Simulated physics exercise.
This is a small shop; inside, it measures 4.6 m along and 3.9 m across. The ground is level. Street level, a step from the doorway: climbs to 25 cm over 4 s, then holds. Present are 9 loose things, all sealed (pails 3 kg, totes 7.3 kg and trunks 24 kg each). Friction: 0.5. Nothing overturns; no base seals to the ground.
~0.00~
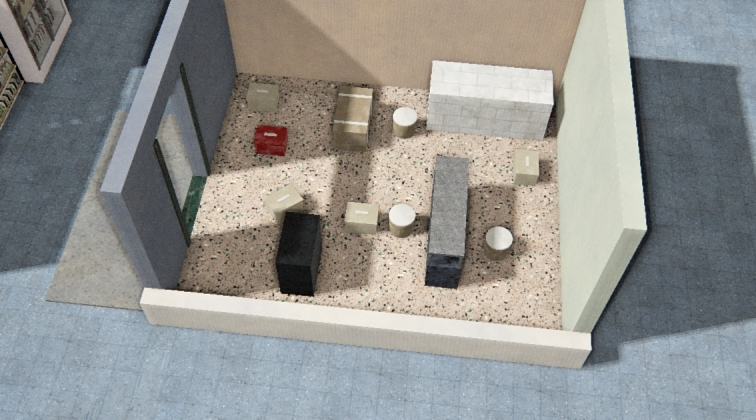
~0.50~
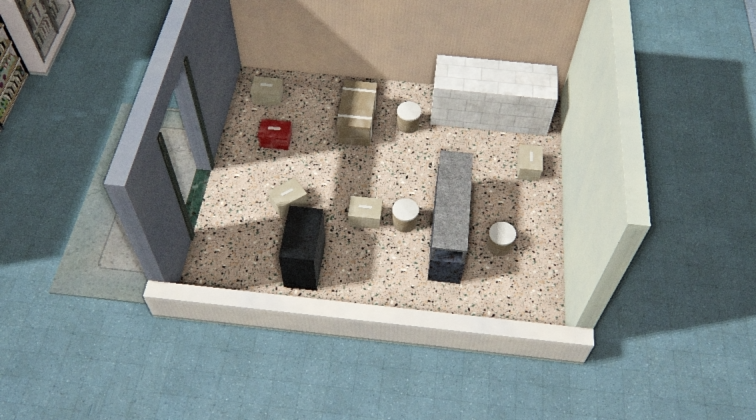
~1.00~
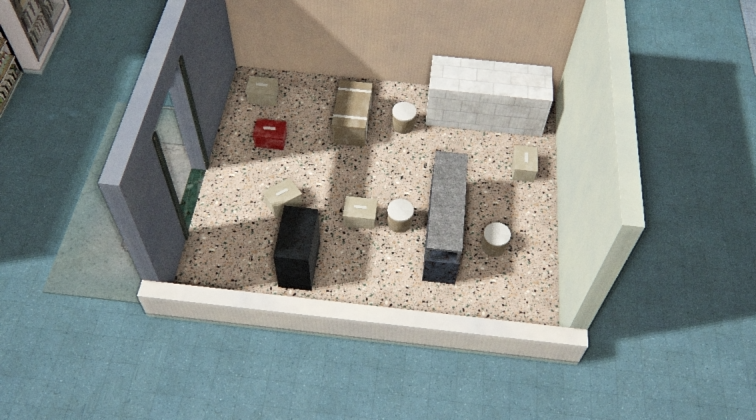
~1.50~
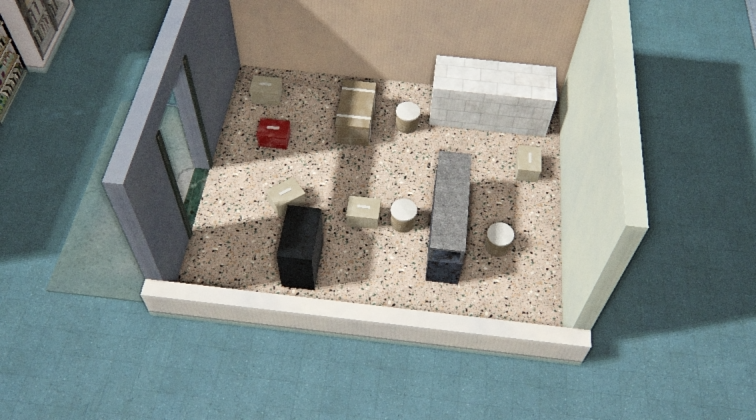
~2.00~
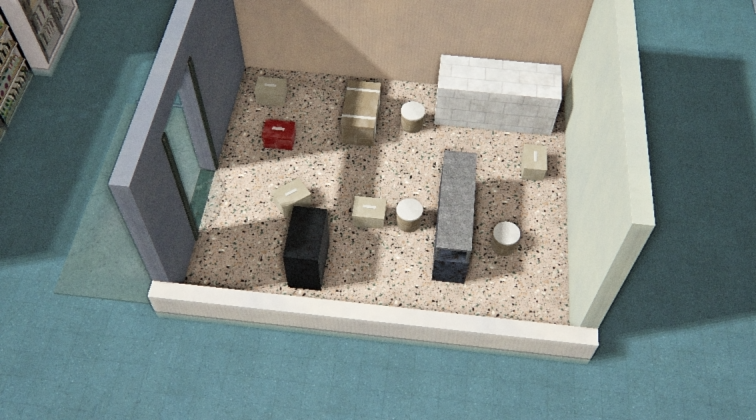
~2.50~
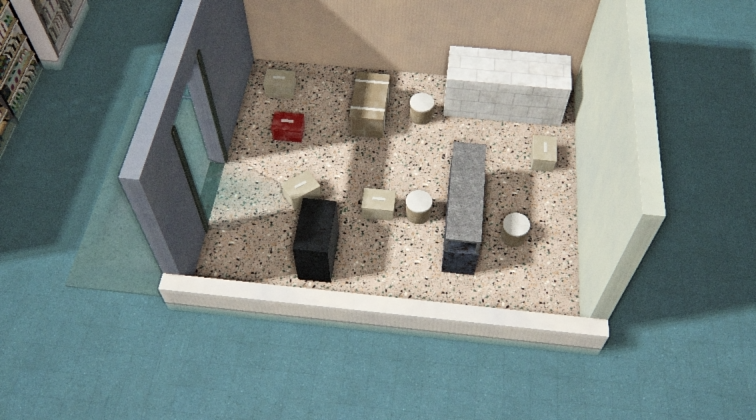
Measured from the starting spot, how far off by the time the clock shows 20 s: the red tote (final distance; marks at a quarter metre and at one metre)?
Movement: Limited.
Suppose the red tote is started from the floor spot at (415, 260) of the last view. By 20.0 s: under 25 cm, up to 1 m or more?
It slides a little.
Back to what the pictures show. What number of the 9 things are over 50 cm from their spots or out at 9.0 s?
I get 4.
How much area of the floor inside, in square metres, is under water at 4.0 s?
The covered patch comes to about 4.5 m2.
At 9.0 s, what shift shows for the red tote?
Roughly 5 centimetres by that point.
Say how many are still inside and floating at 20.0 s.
By my count, 9.
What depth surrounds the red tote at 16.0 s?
The depth there is around 13 cm.
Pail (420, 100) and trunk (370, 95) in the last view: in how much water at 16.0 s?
I'd estimate 12 cm for the first and 11 cm for the second.
After 4.0 s the red tote is near (287, 121), 0.0 m from its start, aground; 0 afloat.
After 9.0 s the red tote is near (288, 119), 0.0 m from its start, aground; 5 afloat.
After 16.0 s the red tote is near (425, 110), 1.8 m from its start, afloat; 9 afloat.
After 20.0 s the red tote is near (251, 114), 0.5 m from its start, afloat; 9 afloat.
